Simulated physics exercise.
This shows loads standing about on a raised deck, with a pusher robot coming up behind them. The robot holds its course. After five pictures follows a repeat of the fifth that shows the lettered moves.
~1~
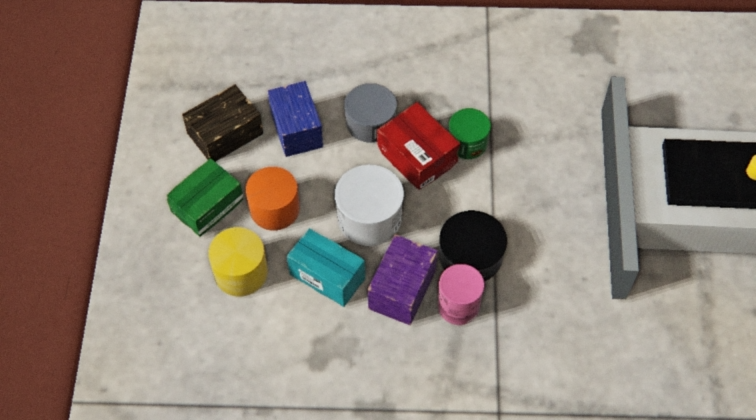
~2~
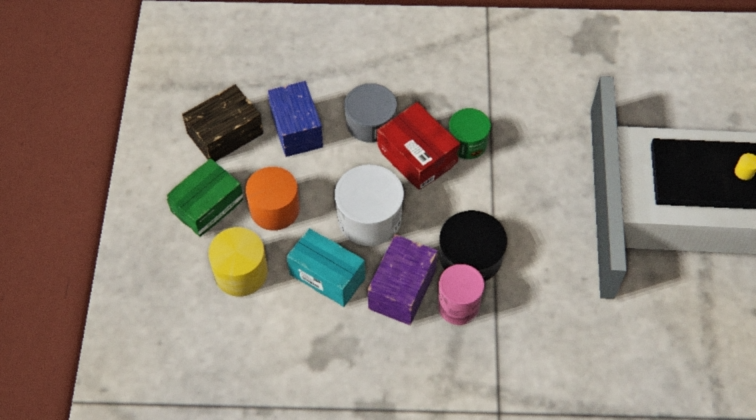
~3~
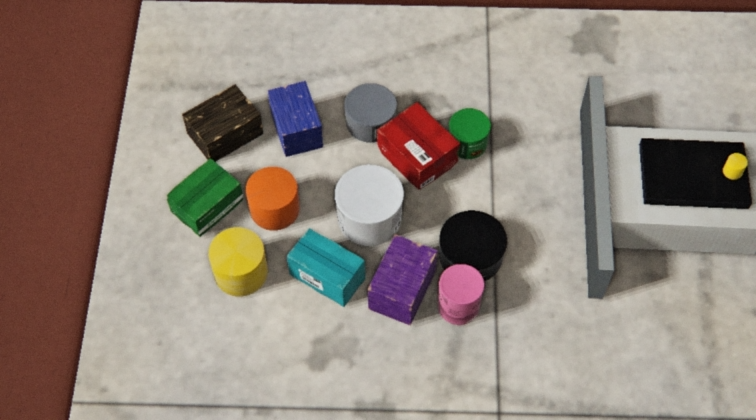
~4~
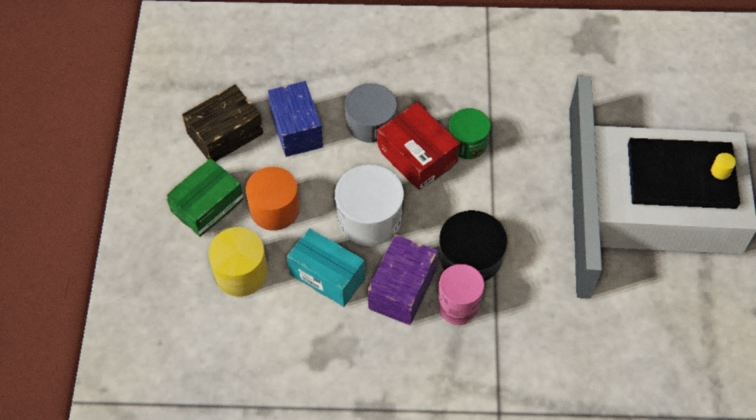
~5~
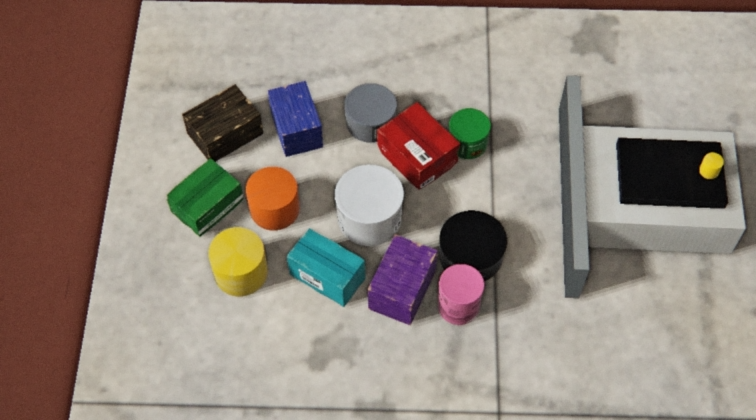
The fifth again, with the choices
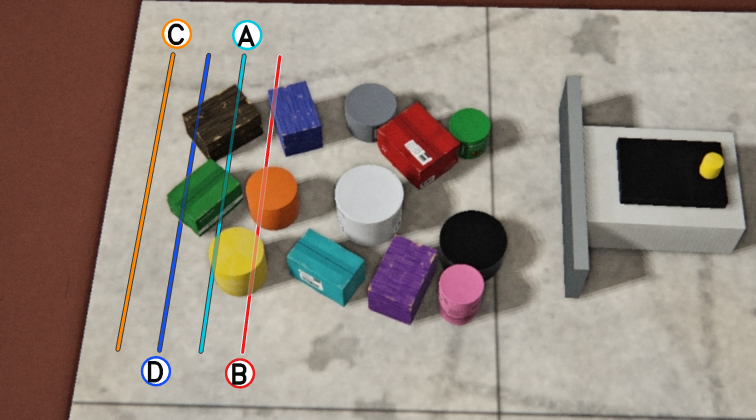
On a raised deck, a grey pusher robot moves slowly left toward still, colourful crates and pails.
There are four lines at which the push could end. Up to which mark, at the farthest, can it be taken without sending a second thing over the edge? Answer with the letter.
Stop at A.
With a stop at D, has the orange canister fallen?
Yes.
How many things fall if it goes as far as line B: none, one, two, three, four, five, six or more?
The count is none.
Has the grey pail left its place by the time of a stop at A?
Yes.
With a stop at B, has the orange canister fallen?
No.
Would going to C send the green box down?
Yes.
On the marked copy, A at (224, 192); B at (263, 193); C at (148, 191); D at (186, 191).
Taking A. A third of the way, robot (535, 168); pink pail (440, 304); green pail (422, 122).
Two thirds of the way, robot (407, 165); green box (158, 188); orange canister (190, 213).
When it is over, robot (309, 163); green box over the edge; black crate (140, 124); one fallen.
As for the rest, B is within the limit but short; C drops three; D drops three.
